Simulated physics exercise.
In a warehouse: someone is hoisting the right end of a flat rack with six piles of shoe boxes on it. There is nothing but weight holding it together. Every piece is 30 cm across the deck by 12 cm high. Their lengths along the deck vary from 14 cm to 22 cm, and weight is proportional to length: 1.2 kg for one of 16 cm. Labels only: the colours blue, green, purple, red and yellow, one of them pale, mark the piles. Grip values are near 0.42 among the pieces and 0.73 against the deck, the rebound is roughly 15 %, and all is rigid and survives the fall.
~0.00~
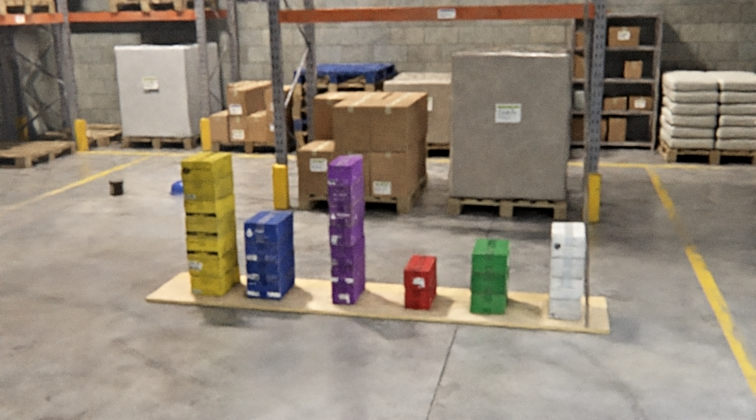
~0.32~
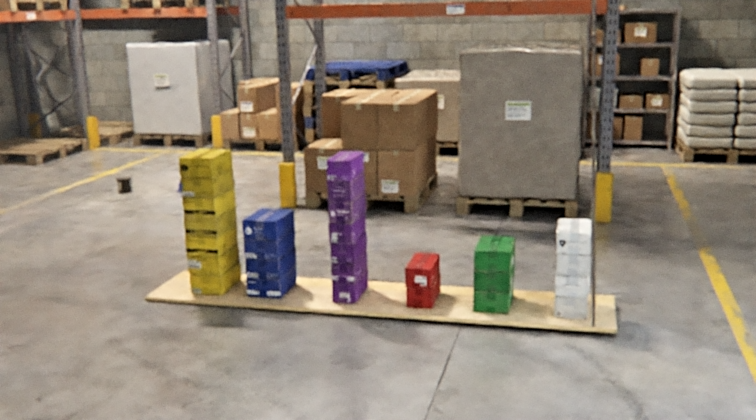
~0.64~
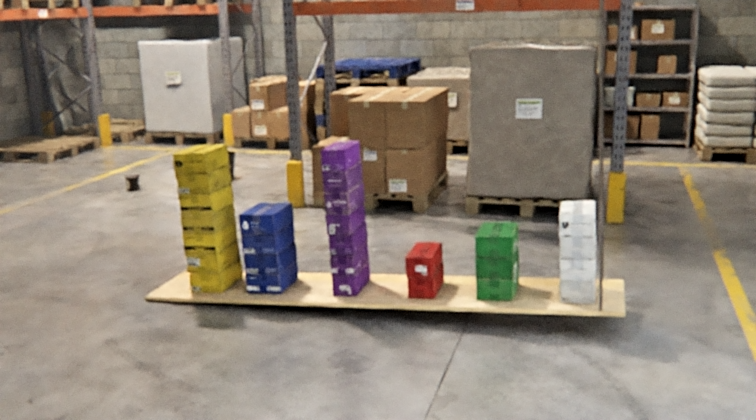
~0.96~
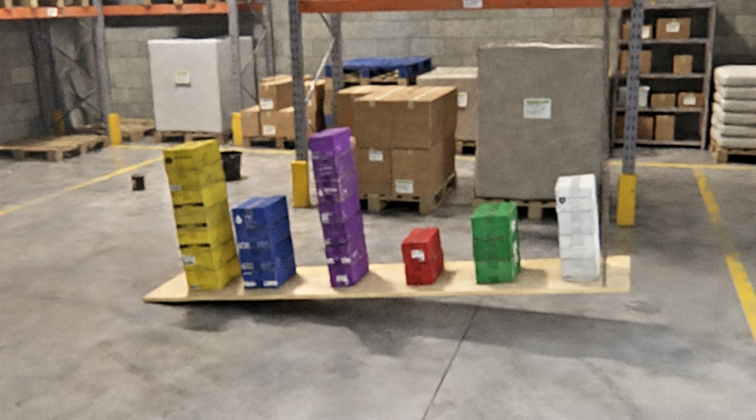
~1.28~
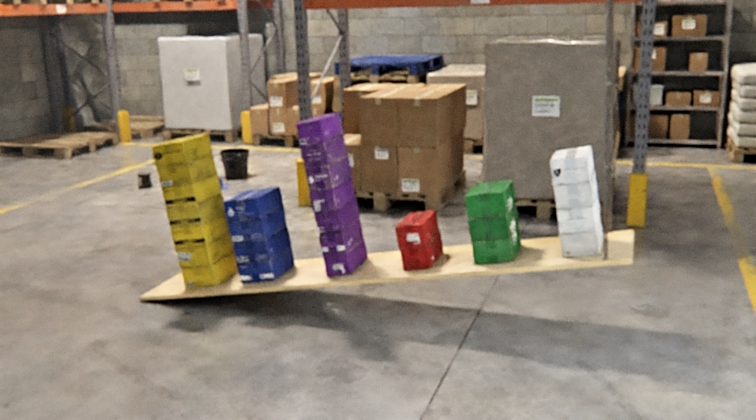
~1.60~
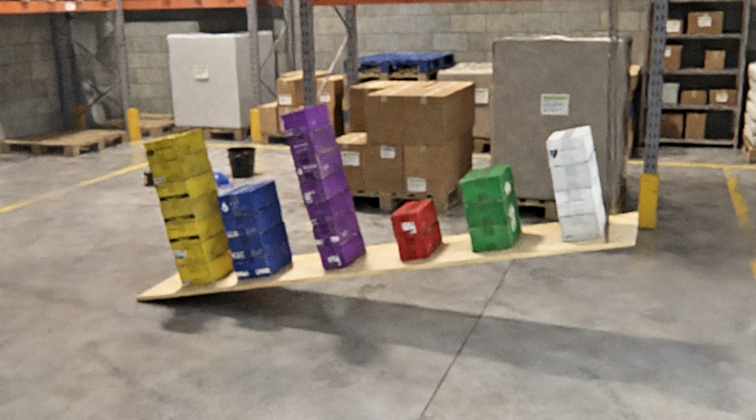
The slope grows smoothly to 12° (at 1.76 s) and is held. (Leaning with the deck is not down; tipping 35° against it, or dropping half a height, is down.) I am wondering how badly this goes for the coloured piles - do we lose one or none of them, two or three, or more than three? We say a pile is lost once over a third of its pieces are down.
You lose two or three.
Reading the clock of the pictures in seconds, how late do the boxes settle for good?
Rest time: Around 3.5 s.
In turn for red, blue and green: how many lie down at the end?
Ending so: Red 0, blue 3, green 0.
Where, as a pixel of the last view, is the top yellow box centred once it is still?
Its centre ends up near pixel (17, 263) in the last picture.
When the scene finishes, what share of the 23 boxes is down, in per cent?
75 per cent.
After 2.08 s, slope 12°; 2 of the 23 other boxes down; top purple box leaning 33°, 9 cm lower.
After 2.62 s, slope 12°; 7 of the 23 other boxes down; top purple box on its side; top blue box leaning 17°.
After 3.08 s, slope 12°; 17 of the 23 other boxes down; top yellow box on its side; top purple box on its side.
At rest (3.9 s), slope 12°; 17 of the 23 other boxes down; top yellow box upside down; top purple box upside down. Wrecked, blue, purple and yellow. As the last picture would show them, middles, top yellow box near (17, 263), top purple box near (83, 242).
